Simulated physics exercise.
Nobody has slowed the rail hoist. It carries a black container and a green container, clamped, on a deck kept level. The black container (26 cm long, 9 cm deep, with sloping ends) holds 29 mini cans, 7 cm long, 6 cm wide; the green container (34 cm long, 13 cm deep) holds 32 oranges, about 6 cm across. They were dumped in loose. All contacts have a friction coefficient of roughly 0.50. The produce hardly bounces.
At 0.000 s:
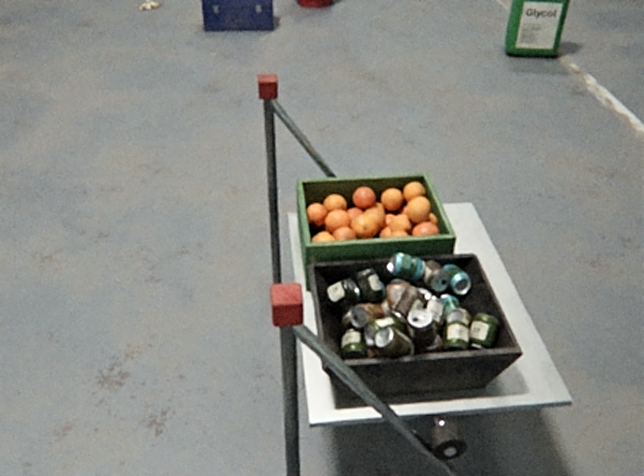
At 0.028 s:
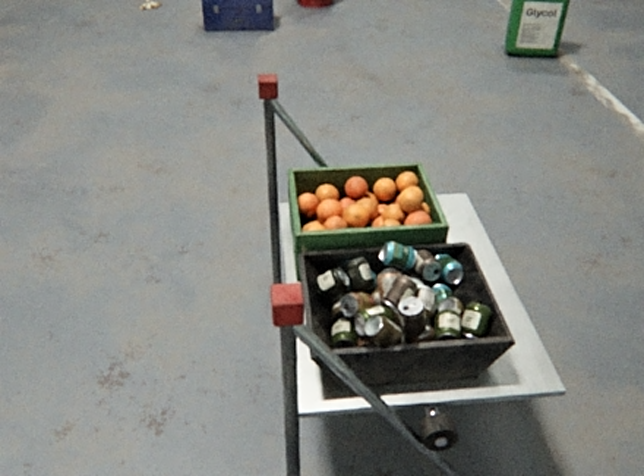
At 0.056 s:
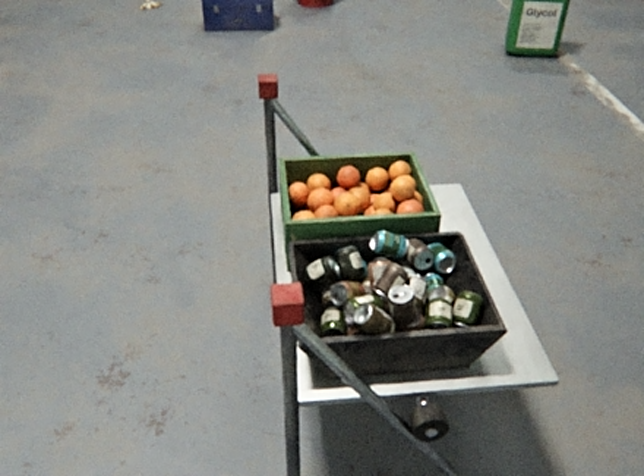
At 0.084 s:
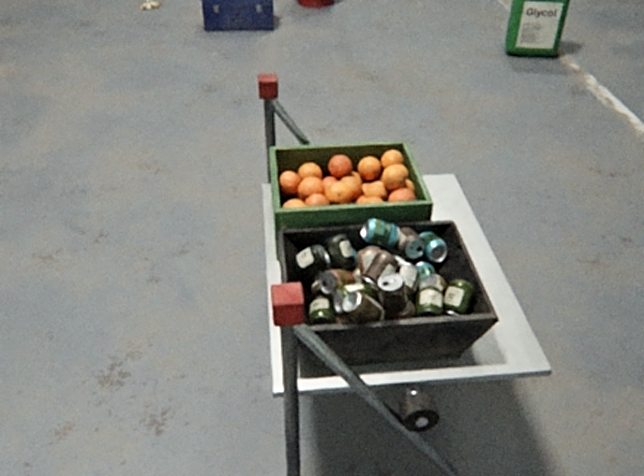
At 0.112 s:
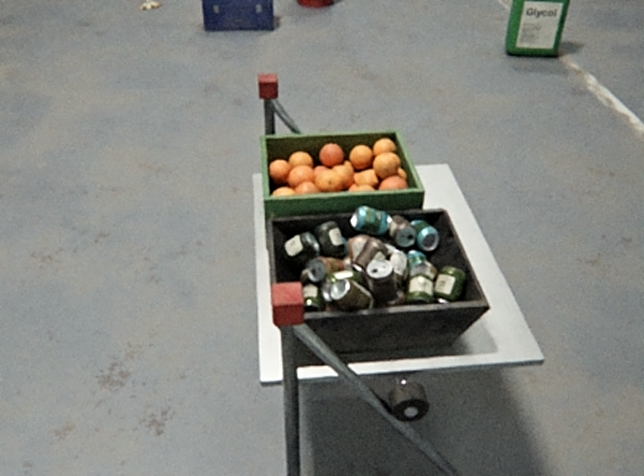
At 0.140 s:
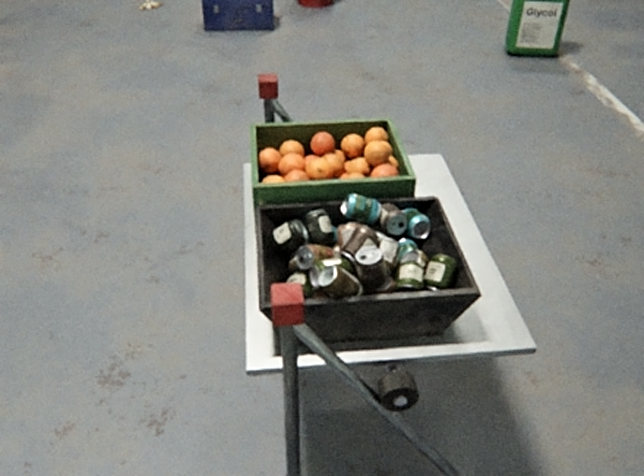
A white platform carrying a green container of oranges and a black container of mini cans moving slowly up and left.
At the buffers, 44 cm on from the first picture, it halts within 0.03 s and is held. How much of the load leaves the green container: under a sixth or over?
Under a sixth of the oranges leave the green container.
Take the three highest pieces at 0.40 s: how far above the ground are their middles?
Some 88 cm up.
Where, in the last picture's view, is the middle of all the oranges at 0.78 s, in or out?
Near (246, 107).
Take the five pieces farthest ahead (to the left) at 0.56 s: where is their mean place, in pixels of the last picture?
Near (144, 184).
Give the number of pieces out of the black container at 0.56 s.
Out by then, roughly: Black container 6.
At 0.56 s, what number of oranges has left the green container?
Roughly 0 of them.
After 0.28 s, braking begins.
After 0.40 s, black container 29 in, 0 out and green container 32 in, 0 out.
After 0.56 s, black container 23 in, 6 out and green container 32 in, 0 out.
After 0.78 s, black container 22 in, 7 out and green container 31 in, 1 out.
When it is over (at 1.33 s), black container 22 in, 7 out and green container 31 in, 1 out. Asked share, 1 of 32, 3 per cent.
